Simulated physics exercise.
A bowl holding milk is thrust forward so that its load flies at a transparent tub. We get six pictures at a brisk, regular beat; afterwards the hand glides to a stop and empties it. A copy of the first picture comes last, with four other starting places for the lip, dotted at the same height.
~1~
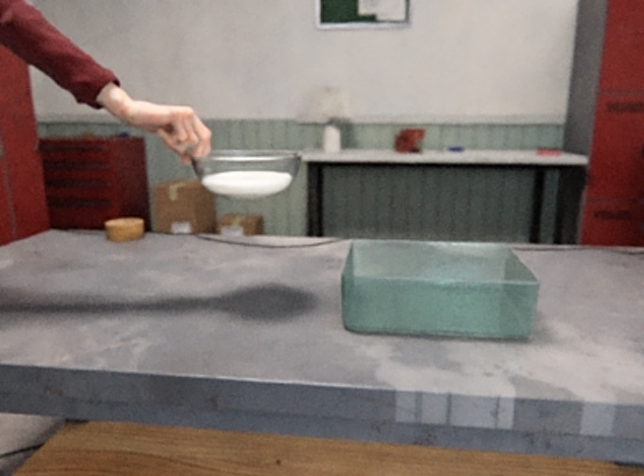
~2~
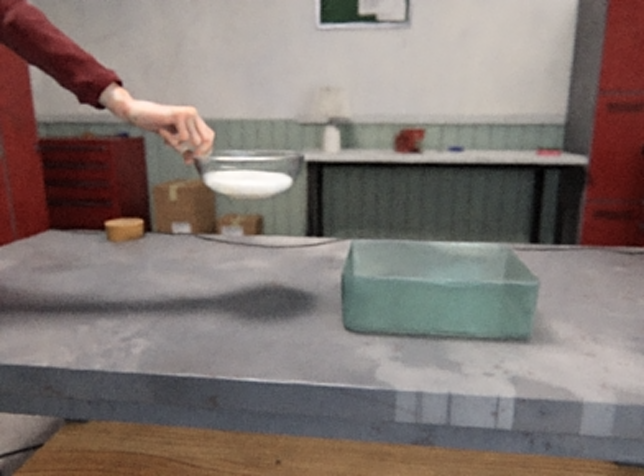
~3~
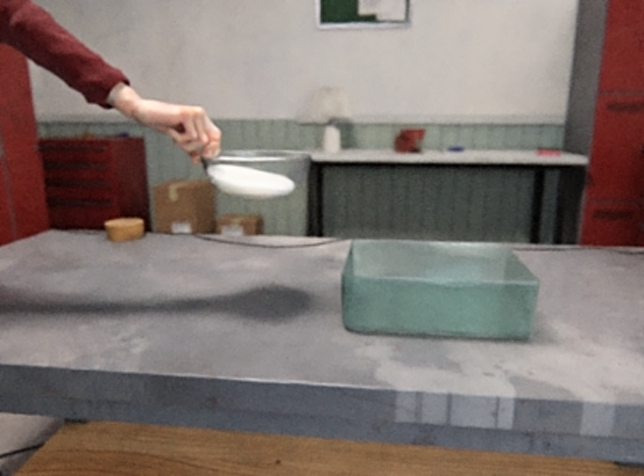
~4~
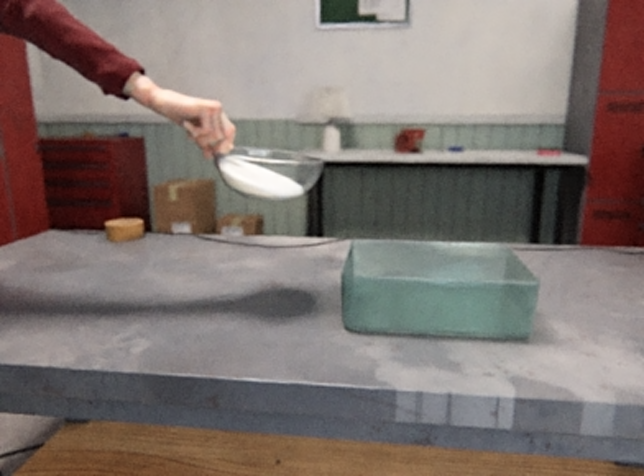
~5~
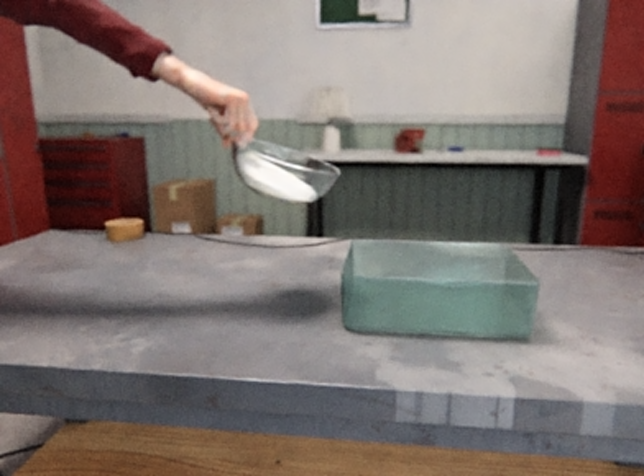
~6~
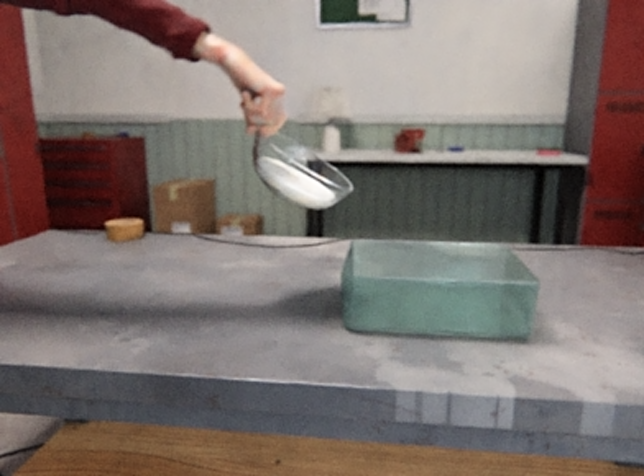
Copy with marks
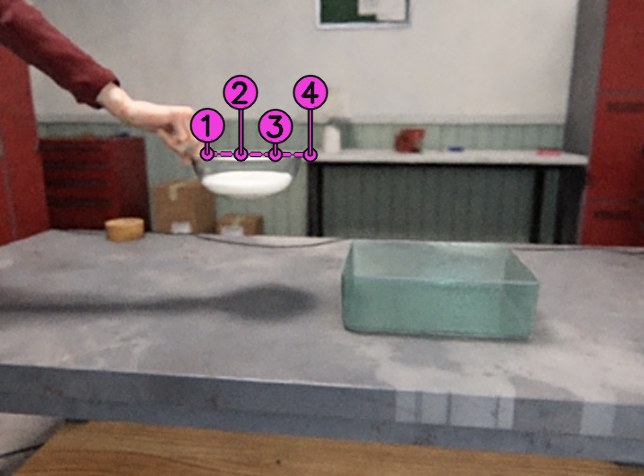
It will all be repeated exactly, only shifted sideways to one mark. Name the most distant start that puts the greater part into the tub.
2 will do.
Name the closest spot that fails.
That is spot 1.
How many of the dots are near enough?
Three of them.
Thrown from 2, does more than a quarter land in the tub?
Yes.
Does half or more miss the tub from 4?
No.
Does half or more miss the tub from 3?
No.
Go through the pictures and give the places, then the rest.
Upright, lip at (299, 154); tub from (342, 327) to (531, 337); nothing has left yet, in the first picture.
Upright, lip at (302, 154); nothing has left yet, in the second picture.
Upright, lip at (309, 155); nothing has left yet, in the third picture.
Tipped about 6°, lip at (323, 160); nothing has left yet, in the fourth picture.
Tipped about 17°, lip at (338, 172); nothing has left yet, in the fifth picture.
Tipped about 33°, lip at (352, 187); nothing has left yet, in the sixth picture.
In magenta, 1 at (207, 153); 2 at (240, 154); 3 at (275, 154); 4 at (310, 154).
If 1 is chosen, about 14 % lands in the tub, 82 % falls short and 4 % goes beside or beyond.
If 2 is chosen, about 68 % lands in the tub, 23 % falls short and 8 % goes beside or beyond.
If 3 is chosen, about 81 % lands in the tub, 3 % falls short and 16 % goes beside or beyond.
If 4 is chosen, about 78 % lands in the tub, 3 % falls short and 20 % goes beside or beyond.
